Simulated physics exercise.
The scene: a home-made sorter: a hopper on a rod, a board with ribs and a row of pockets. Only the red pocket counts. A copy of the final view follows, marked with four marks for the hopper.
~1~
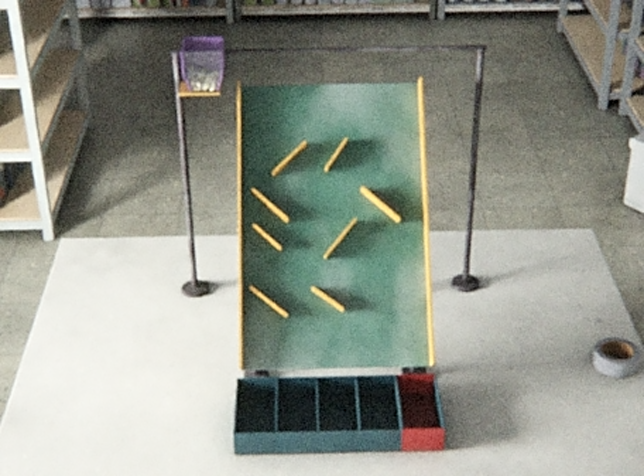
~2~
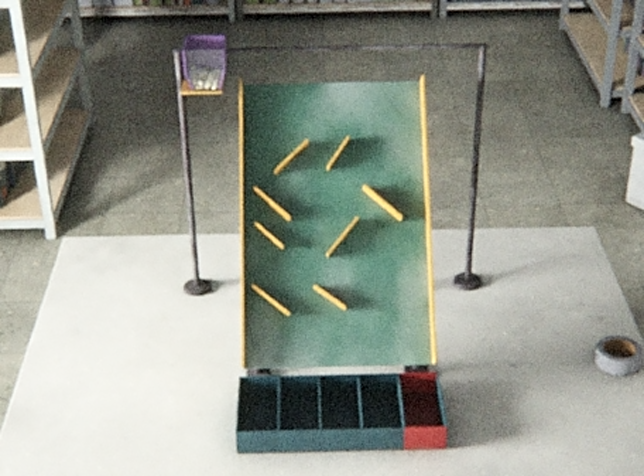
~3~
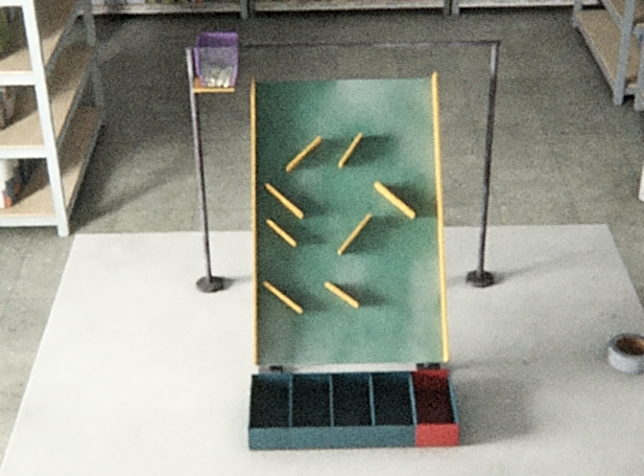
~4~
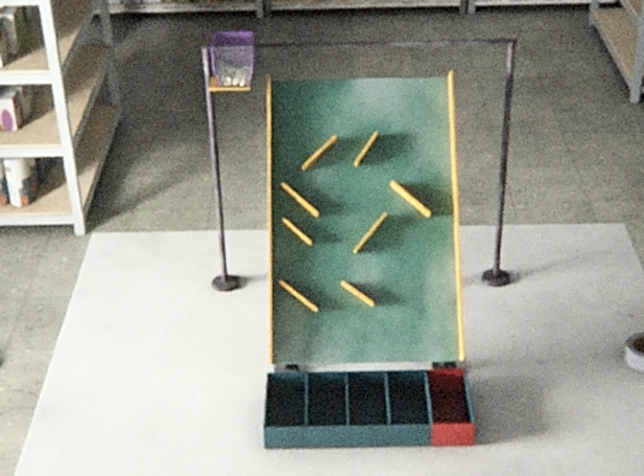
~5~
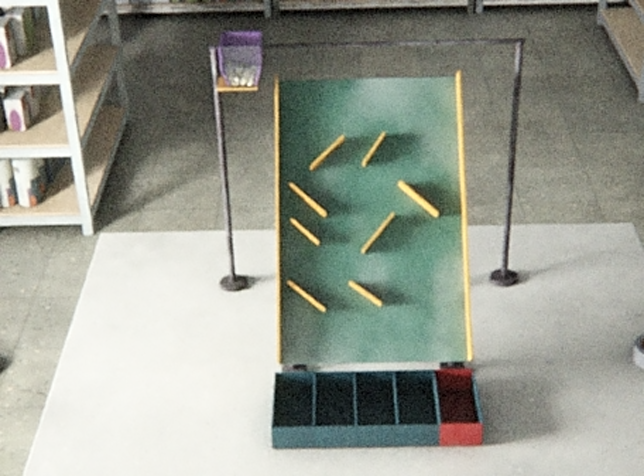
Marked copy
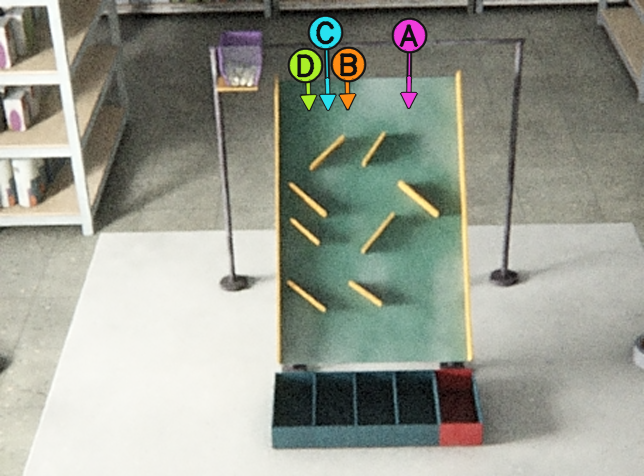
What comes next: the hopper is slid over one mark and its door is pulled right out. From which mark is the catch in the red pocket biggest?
Mark A does it best.
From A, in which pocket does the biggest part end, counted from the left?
The fifth from the left.
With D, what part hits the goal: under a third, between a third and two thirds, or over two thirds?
Mark D gives under a third.
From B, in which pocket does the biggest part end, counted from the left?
The second from the left.
On the marked copy, mark A meets the board at (408, 102); mark B meets the board at (347, 103); mark C meets the board at (328, 104); mark D meets the board at (308, 104).
With A, about two thirds in the red pocket, about a quarter in other pockets, a small part held on the board.
With B, none in the red pocket, about two thirds in other pockets, about a third held on the board.
With C, none in the red pocket, about half in other pockets, about half held on the board.
With D, a stray few in the red pocket, about half in other pockets, about half held on the board.
